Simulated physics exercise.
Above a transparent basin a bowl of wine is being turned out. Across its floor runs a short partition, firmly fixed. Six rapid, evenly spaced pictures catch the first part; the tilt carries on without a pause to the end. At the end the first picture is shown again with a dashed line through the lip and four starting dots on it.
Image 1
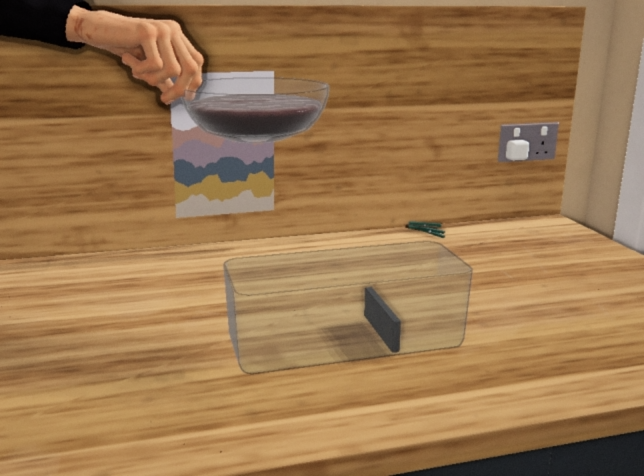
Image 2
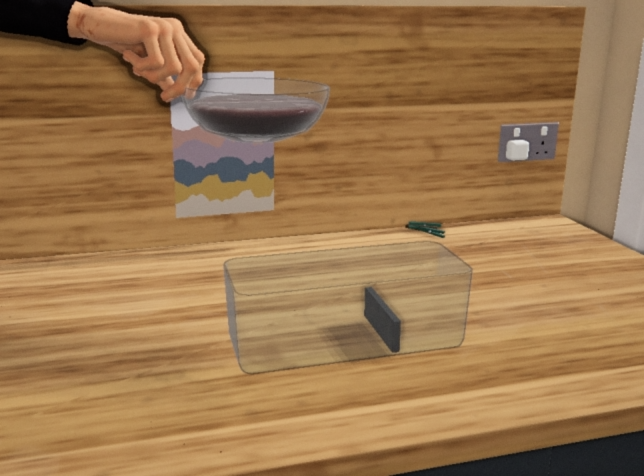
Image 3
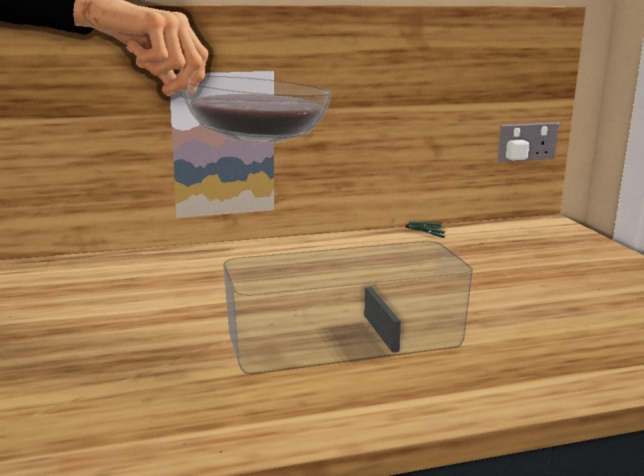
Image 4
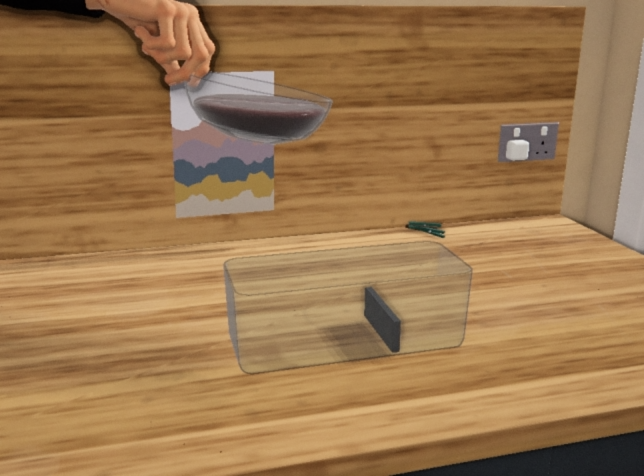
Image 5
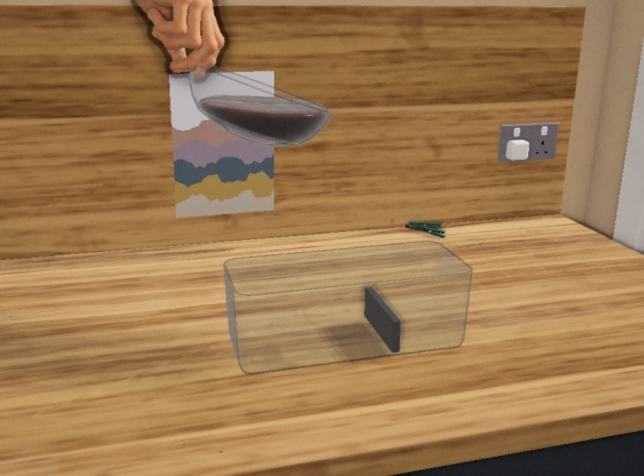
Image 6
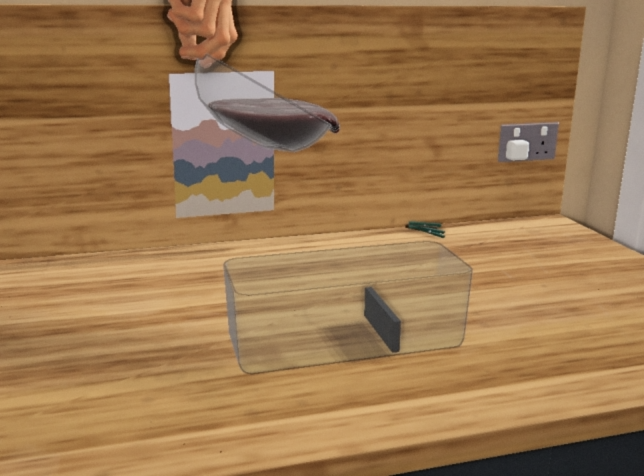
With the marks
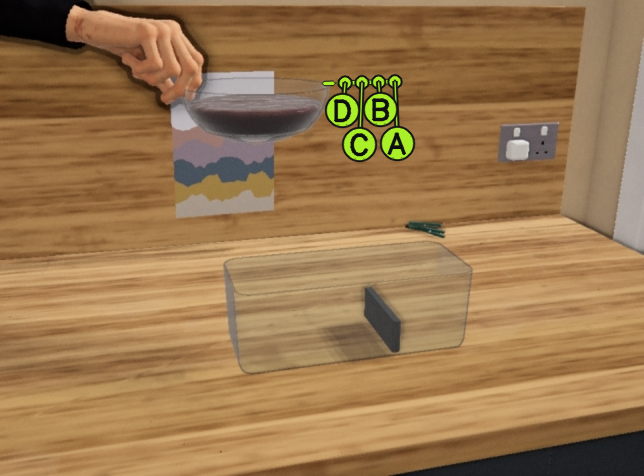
On a wooden counter sits a clear basin with a short dark partition inside, while a hand holds a glass bowl of dark red wine above it. The bowl stays level at first, then the hand gradually tilts it down to the right until a little wine slips over the lip.
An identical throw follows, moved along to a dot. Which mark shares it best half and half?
It is D.
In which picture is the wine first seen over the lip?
Picture 6.
On the marked copy, A at (394, 81); B at (378, 82); C at (362, 82); D at (345, 82).
With A, about 21 % ends left of the wall and 72 % right of it; 7 % is lost outside.
With B, about 25 % ends left of the wall and 72 % right of it; 3 % is lost outside.
With C, about 33 % ends left of the wall and 64 % right of it; 3 % is lost outside.
With D, about 46 % ends left of the wall and 52 % right of it.
